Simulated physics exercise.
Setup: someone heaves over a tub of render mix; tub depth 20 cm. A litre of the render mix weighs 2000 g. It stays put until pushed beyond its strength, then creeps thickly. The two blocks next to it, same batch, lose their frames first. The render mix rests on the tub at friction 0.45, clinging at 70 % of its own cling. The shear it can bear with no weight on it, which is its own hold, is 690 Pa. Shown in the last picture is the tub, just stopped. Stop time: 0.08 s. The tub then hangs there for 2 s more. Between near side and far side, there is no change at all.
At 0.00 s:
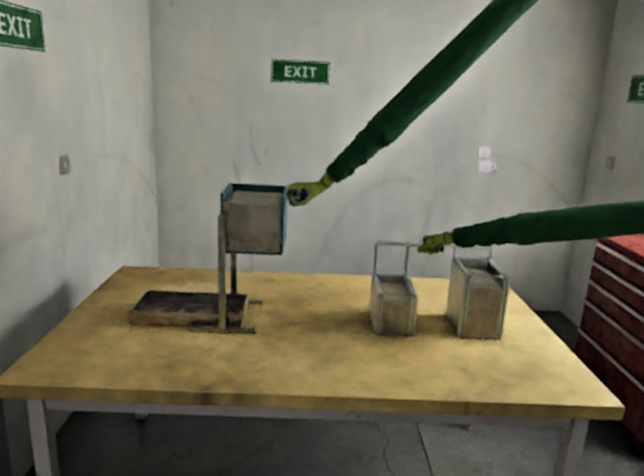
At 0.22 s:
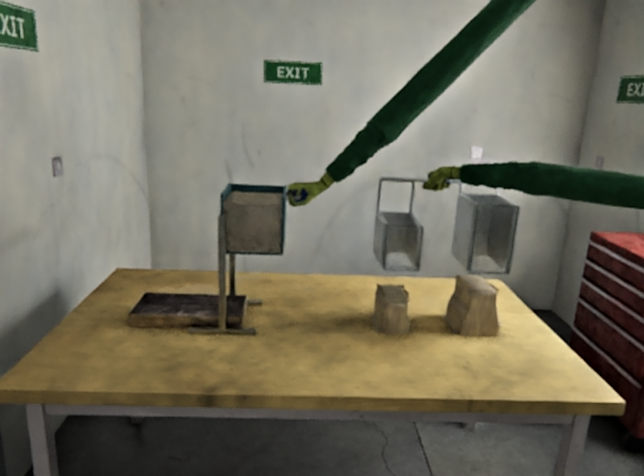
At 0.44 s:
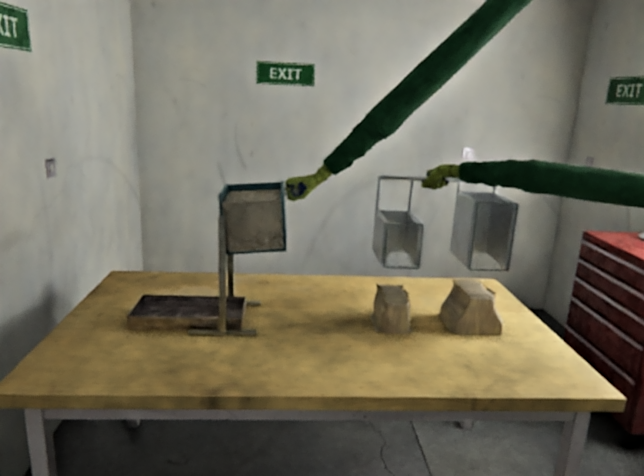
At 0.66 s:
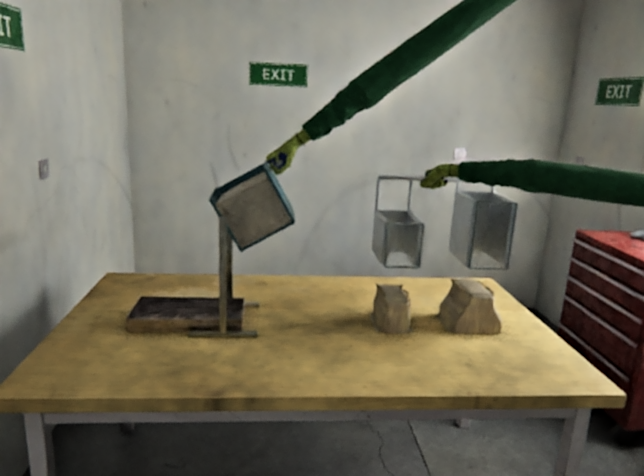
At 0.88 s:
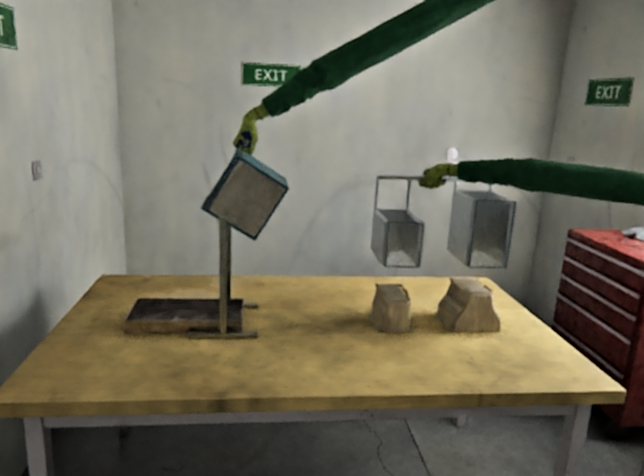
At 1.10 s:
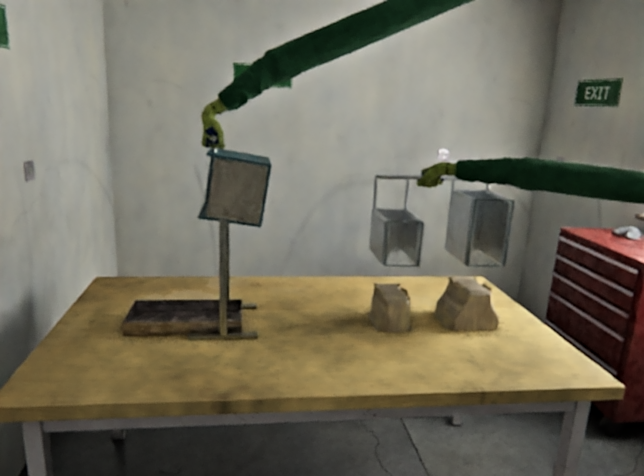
The video shows a green-sleeved arm lifting two joined metal molds off two blocks on a table, the right block slumping lower, and then another arm turning a raised tub of grey-brown mix counterclockwise on its stand.
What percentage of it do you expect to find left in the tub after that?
About 100 percent is left in the tub.
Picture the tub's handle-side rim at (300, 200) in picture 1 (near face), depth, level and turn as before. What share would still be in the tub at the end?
55 %.
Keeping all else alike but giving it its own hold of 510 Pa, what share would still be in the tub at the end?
It would come to about 70 %.
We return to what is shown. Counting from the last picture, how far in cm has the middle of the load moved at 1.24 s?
Something like 1 cm, I'd say.
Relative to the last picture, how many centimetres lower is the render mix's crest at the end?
Roughly 2 cm.
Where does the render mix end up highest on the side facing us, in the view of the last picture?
Looking at the last picture, I'd put it at about (254, 168).
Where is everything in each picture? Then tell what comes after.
The first frame shows handle-side rim at (282, 197), tilt 0 degrees; crest of the render mix at (266, 204); block heights 13 cm, 21 cm (left to right).
The second frame shows handle-side rim at (282, 197), tilt 0 degrees; crest of the render mix at (267, 204); block heights 13 cm, 18 cm (left to right).
The third frame shows handle-side rim at (280, 192), tilt 5 degrees; crest of the render mix at (277, 201); block heights 13 cm, 16 cm (left to right).
The fourth frame shows handle-side rim at (264, 170), tilt 30 degrees; crest of the render mix at (265, 179); block heights 13 cm, 16 cm (left to right).
The fifth frame shows handle-side rim at (235, 156), tilt 59 degrees; crest of the render mix at (244, 163); block heights 13 cm, 16 cm (left to right).
The sixth frame shows handle-side rim at (207, 156), tilt 82 degrees; crest of the render mix at (219, 160); block heights 13 cm, 16 cm (left to right).
After 1.24 s, the tub is at 82 degrees and holds 100 %.
After 1.41 s, the tub is at 82 degrees and holds 100 %.
After 1.58 s, the tub is at 82 degrees and holds 100 %.
After 1.75 s, the tub is at 82 degrees and holds 100 %.
After 3.10 s, the tub is at 82 degrees and holds 100 %.
